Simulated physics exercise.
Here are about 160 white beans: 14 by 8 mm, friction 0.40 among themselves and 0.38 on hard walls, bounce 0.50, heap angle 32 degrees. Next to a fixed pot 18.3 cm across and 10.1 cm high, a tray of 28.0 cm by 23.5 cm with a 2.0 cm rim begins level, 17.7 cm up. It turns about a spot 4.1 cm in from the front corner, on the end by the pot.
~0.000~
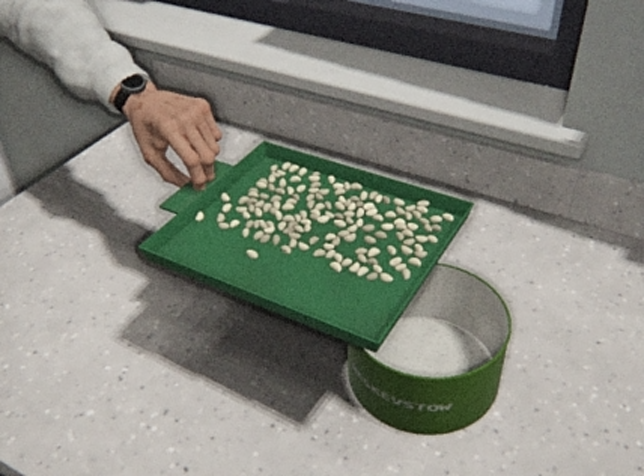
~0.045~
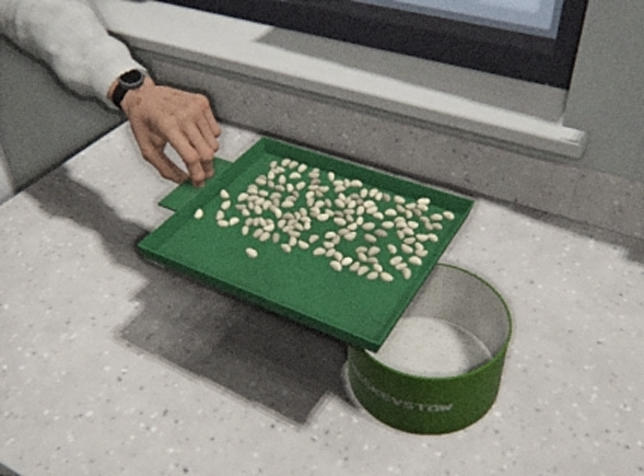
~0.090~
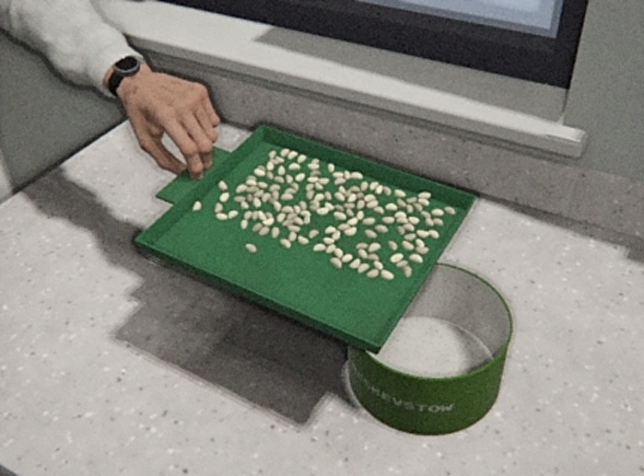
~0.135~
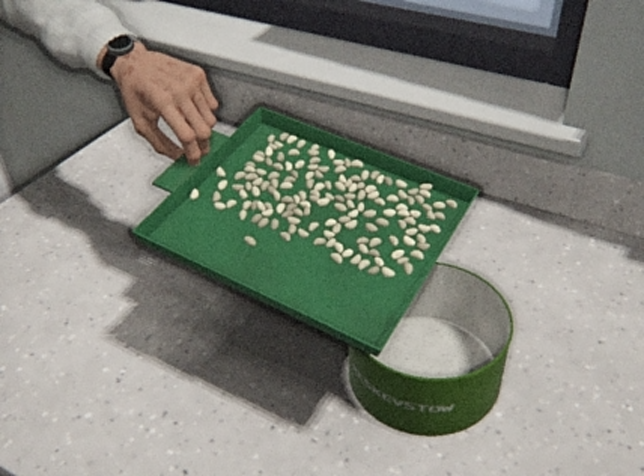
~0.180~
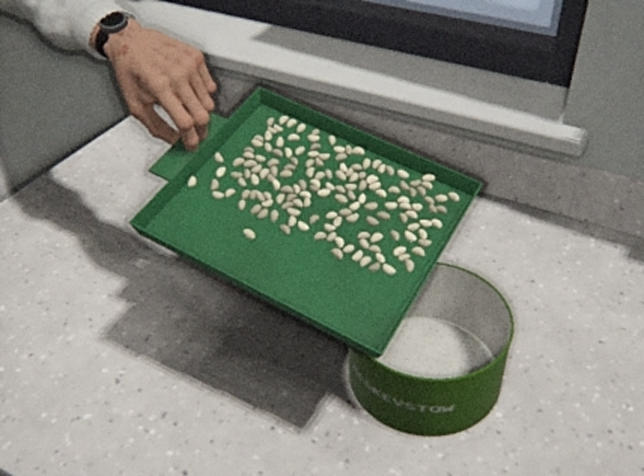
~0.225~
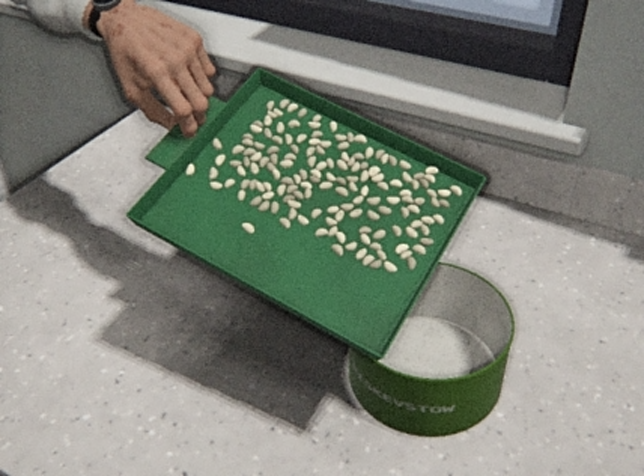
A hand wearing a dark watch held a green tray scattered with white beans beside a round green pot, then raised the tray's left side, slanting it down toward the right.
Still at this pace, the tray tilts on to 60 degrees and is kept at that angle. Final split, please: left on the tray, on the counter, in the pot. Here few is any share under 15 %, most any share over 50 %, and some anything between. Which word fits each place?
Tray: Some; counter: Most; pot: Few.
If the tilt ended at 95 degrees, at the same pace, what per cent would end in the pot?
It would be near 0 per cent.
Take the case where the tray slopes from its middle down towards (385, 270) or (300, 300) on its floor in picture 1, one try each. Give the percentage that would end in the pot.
The share comes to about 20 in a hundred, then about 0 in a hundred.
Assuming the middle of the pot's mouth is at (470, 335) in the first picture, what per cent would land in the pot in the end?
It would come to around 0 percent.
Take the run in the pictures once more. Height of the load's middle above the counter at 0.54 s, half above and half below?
Median height: Approx. 24 cm.
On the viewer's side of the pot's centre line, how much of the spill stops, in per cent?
Estimate: Close to 100 per cent of the pieces.
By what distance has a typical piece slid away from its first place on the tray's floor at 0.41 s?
Around 3 centimetres.
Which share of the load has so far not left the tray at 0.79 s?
Roughly 55 percent of the load, I'd say.
After 0.41 s, tilt 40 degrees; the tray holds 100 %, the pot 0 %.
Then, at 0.54 s, tilt 55 degrees; the tray holds 100 %, the pot 0 %.
After 0.79 s, tilt 60 degrees; the tray holds 55 %, the pot 0 %.
At rest (2.6 s), tray 30 %, counter 70 %, pot 0 %.
